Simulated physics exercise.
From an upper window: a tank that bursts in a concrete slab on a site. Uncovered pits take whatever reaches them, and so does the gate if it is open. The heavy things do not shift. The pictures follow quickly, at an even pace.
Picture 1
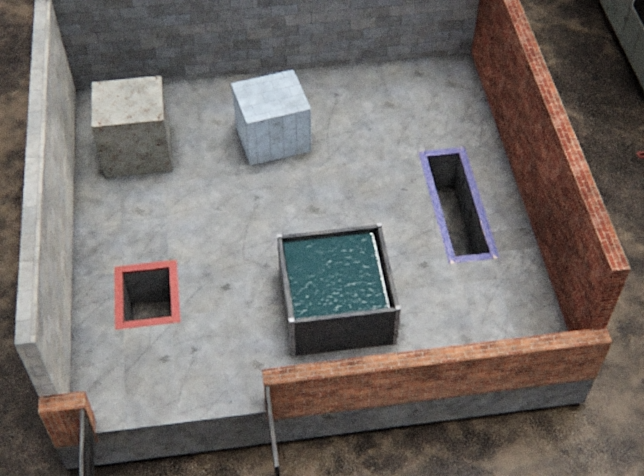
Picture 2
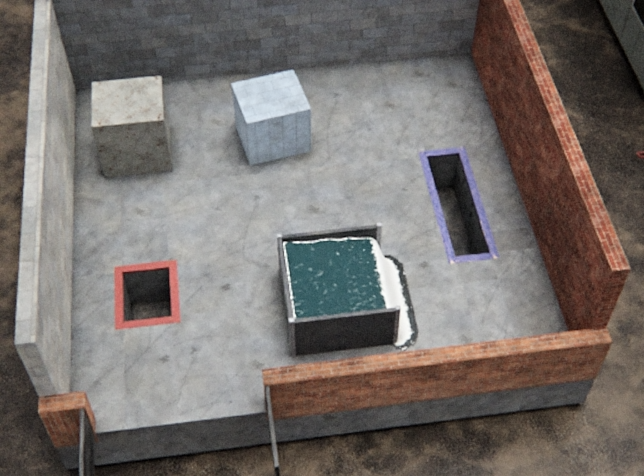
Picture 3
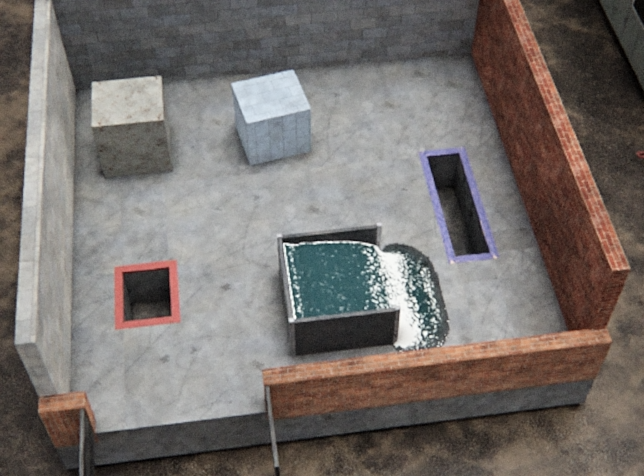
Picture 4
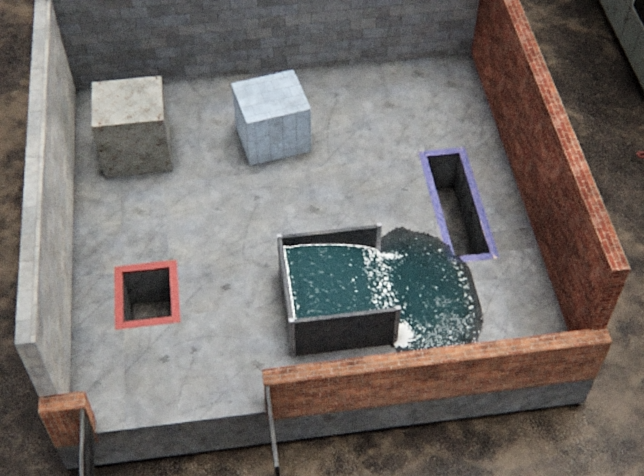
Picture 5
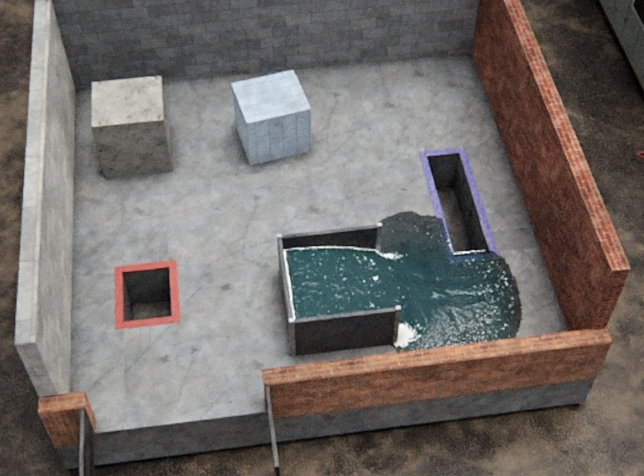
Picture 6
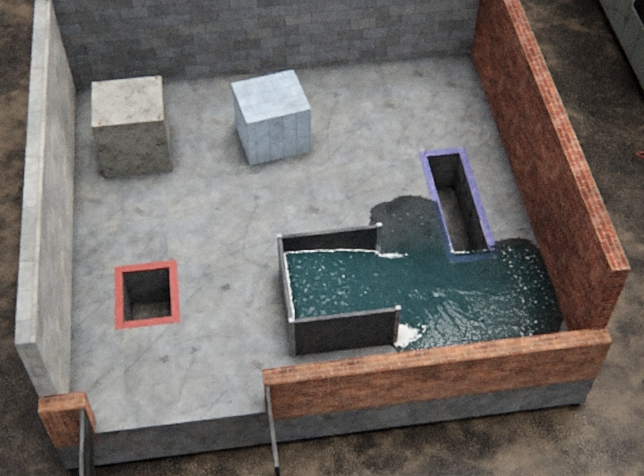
At first, an open tank of dark green water stands whole and still on a walled concrete slab, seen from above. Then its right side gives way and water pours out in white foam, spreading rightward across the floor, past the near end of the purple-edged pit and toward the brick walls.
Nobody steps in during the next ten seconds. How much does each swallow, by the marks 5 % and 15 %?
One by one: The gate takes under 5 %; the red pit takes under 5 %; the blue pit takes over 15 %.
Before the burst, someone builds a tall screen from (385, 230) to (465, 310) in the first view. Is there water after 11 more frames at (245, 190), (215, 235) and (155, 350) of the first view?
In that order: Under water, flooded, free of water.
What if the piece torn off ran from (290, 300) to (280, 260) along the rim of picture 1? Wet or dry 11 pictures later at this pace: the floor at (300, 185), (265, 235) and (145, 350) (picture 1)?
One after the other: Clear, no water, wet.
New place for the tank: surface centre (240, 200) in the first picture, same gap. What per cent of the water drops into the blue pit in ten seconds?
Parts in a hundred: Blue 65.
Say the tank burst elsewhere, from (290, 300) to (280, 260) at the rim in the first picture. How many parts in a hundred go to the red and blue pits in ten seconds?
Parts in a hundred: Red 35, blue 0.
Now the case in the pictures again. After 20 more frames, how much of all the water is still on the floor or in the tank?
Some 68 per cent.
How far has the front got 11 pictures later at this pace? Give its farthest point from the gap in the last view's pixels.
At about (487, 109).
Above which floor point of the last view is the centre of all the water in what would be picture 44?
At about (402, 243).
A moment on, water covers 15 % of the floor; the gate 0 %, the red pit 0 %, the blue pit 9 %.
Next, water covers 20 % of the floor; the gate 0 %, the red pit 0 %, the blue pit 17 %.
Then, water covers 25 % of the floor; the gate 0 %, the red pit 0 %, the blue pit 32 %.
Later, water covers 50 % of the floor; the gate 1 %, the red pit 0 %, the blue pit 45 %.
In the end, water covers 50 % of the floor; the gate 2 %, the red pit 1 %, the blue pit 53 %.
